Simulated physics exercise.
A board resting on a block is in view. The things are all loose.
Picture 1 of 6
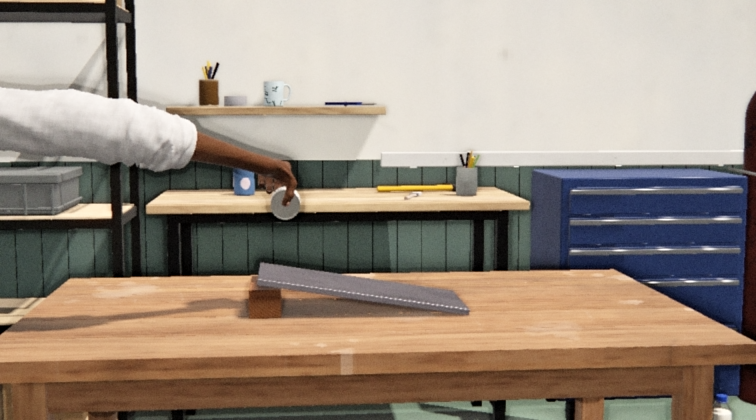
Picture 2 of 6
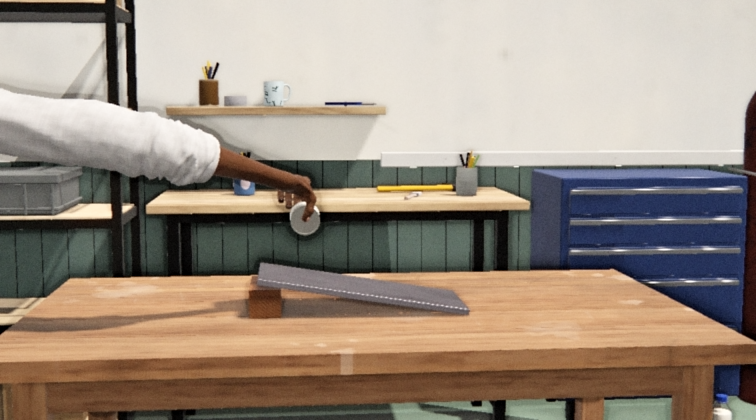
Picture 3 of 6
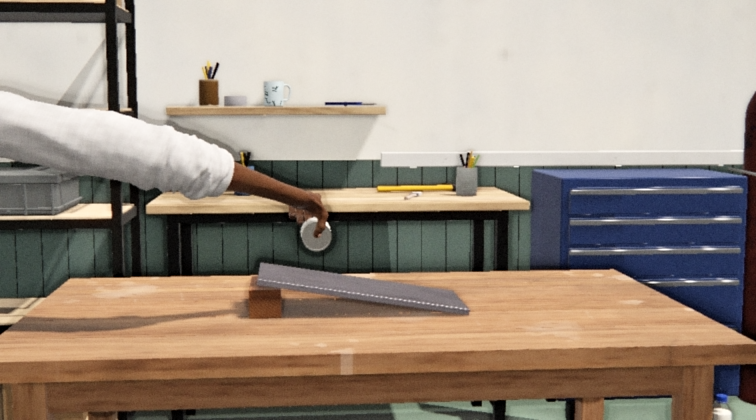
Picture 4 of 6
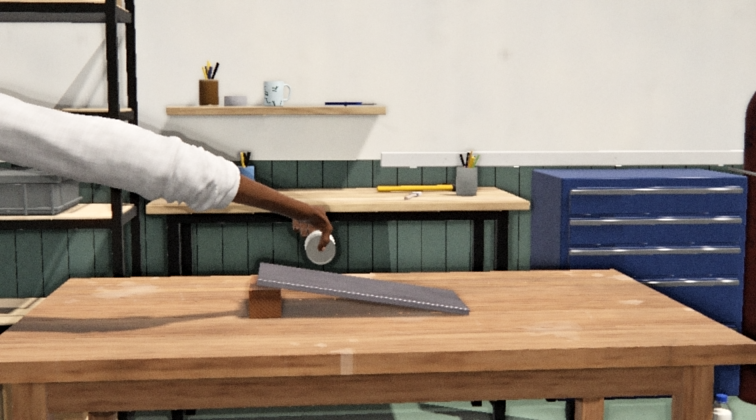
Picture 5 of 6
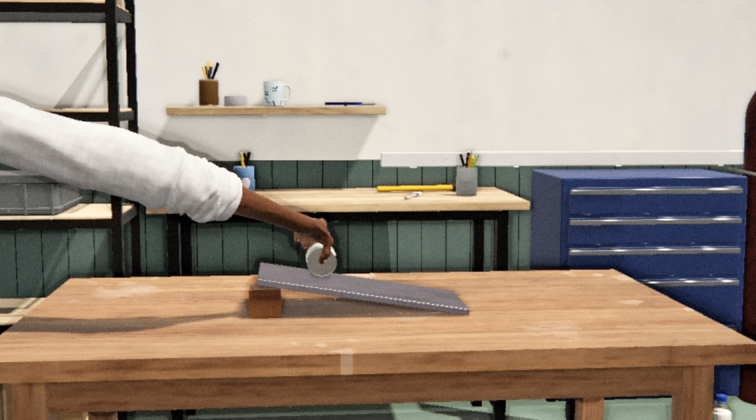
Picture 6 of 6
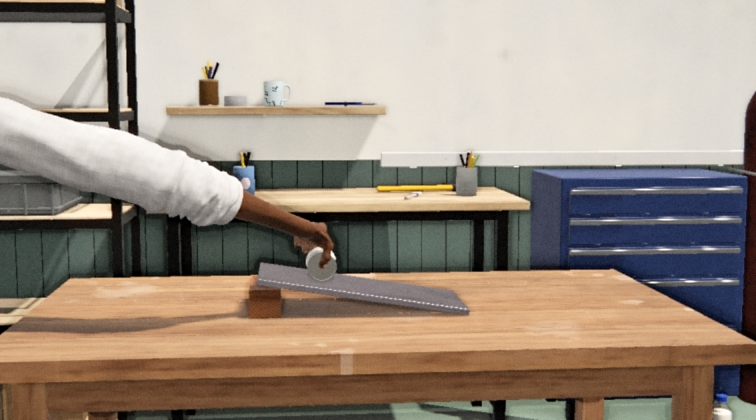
A hand reaches in from the left over a wooden table in a workshop, seen from the front by a still camera. A grey board slopes down to the right from a brown block on the table, with a bench, shelves and a blue drawer cabinet behind. The white-sleeved arm lowers a round white tin rightward and down, slowing until the tin sits on the board under the hand.
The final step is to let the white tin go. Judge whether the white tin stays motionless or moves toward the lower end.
Just watch, it gets moving.
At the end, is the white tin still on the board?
In the end it goes over the edge.
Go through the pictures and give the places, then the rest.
In the first picture, coming down; white tin (285, 203).
In the second picture, coming down; white tin (305, 218).
In the third picture, coming down; white tin (316, 234).
In the fourth picture, coming down; white tin (320, 248).
In the fifth picture, coming down; white tin (321, 260).
In the sixth picture, in place under the hand; white tin (321, 264).
Then, 0.70 s after the last picture, white tin rolled well along near (402, 276).
Then, 1.20 s after the last picture, white tin now off the board.
Then, 1.60 s after the last picture, things are still on the move.
Then, 2.00 s after the last picture, as before.
By the end, off the board, white tin. The white tin slides or rolls down.
